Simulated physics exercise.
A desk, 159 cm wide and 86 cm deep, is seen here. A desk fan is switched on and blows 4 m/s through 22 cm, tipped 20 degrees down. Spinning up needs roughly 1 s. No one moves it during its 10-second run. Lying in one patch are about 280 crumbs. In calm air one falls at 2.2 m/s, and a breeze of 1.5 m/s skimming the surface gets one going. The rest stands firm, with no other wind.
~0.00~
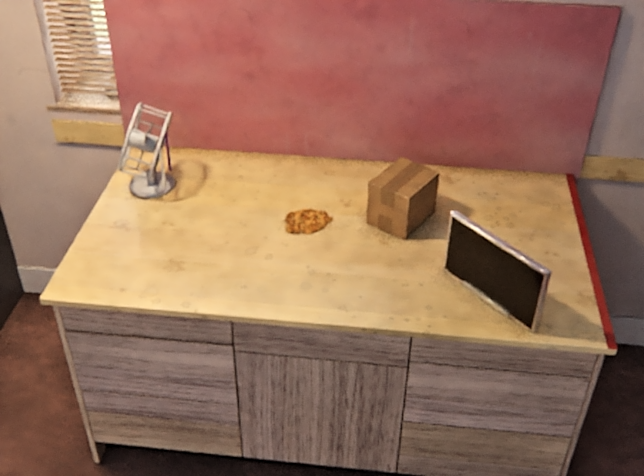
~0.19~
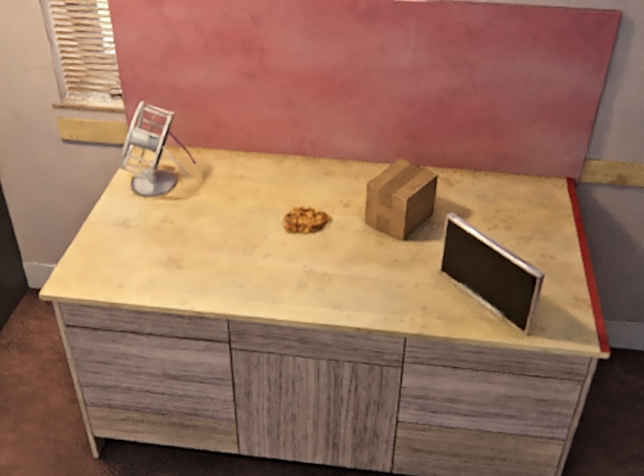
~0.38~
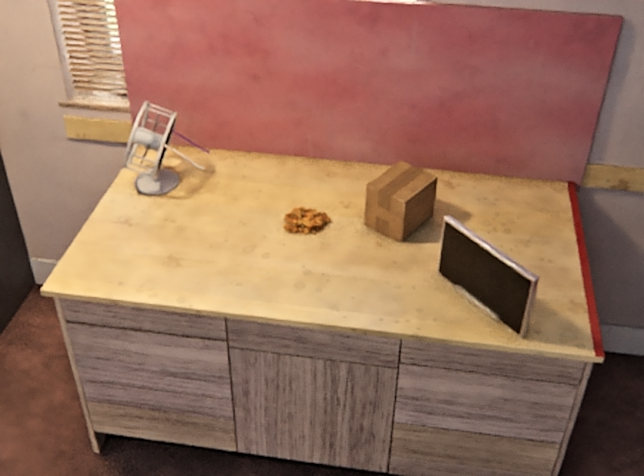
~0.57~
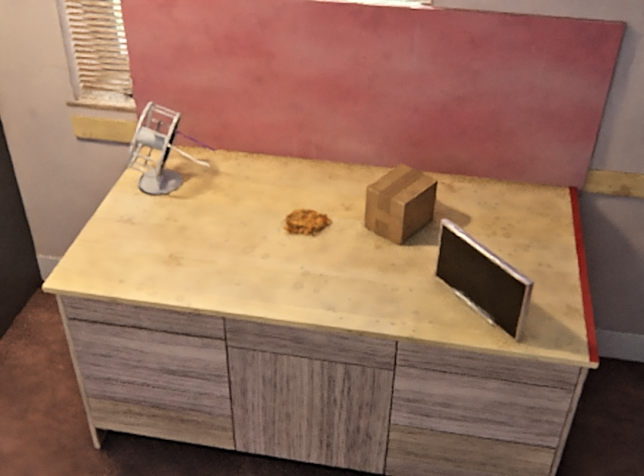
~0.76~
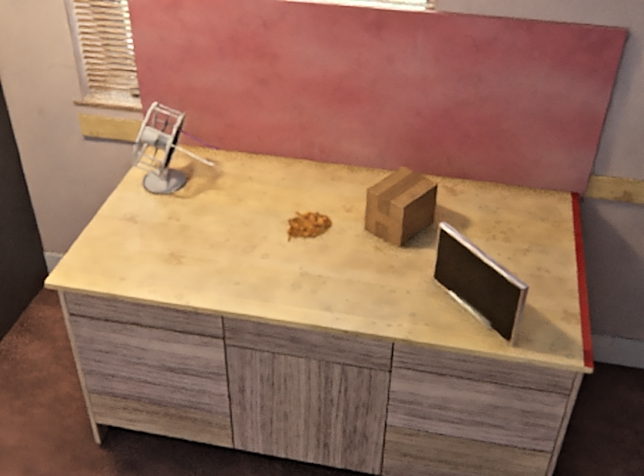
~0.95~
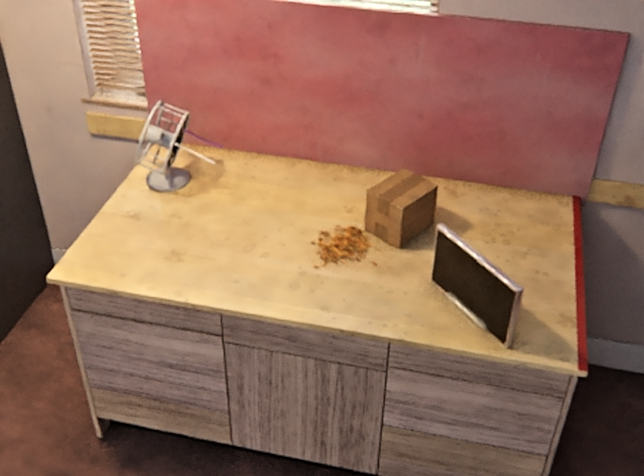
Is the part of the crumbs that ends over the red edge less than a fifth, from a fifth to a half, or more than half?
Once it stops, fewer than a fifth are across the red edge.
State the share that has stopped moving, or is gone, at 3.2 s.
Estimated share: Near 70 %.
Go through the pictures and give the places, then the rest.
In the first picture, the middle of the crumbs is near (307, 222), none has stirred yet and the mouth of the desk fan is at (145, 142).
In the second picture, the middle of the crumbs is near (306, 219), none has stirred yet and the red edge is centred on (589, 253).
In the third picture, the middle of the crumbs is near (306, 220), none has stirred yet, the top of a box is at (403, 180) and the top of a laptop is at (490, 246).
In the fourth picture, the middle of the crumbs is near (306, 221) and none has stirred yet.
In the fifth picture, the middle of the crumbs is near (307, 224), the farthest in sight from the desk fan is at (327, 230) and about 10 % have left their places.
In the sixth picture, the middle of the crumbs is near (344, 245), the farthest in sight from the desk fan is at (374, 264) and all have left their places.
After 2.0 s the count stands so, 0 % are over the red edge; the middle of those still in play is near (466, 318).
After 3.2 s the count stands so, 0 % are over the red edge; the middle of those still in play is near (466, 318).
After 5.5 s the count stands so, 0 % are over the red edge; the middle of those still in play is near (468, 323).
After 10.0 s, at the end, 0 % are over the red edge; the middle of those still in play is near (471, 324).
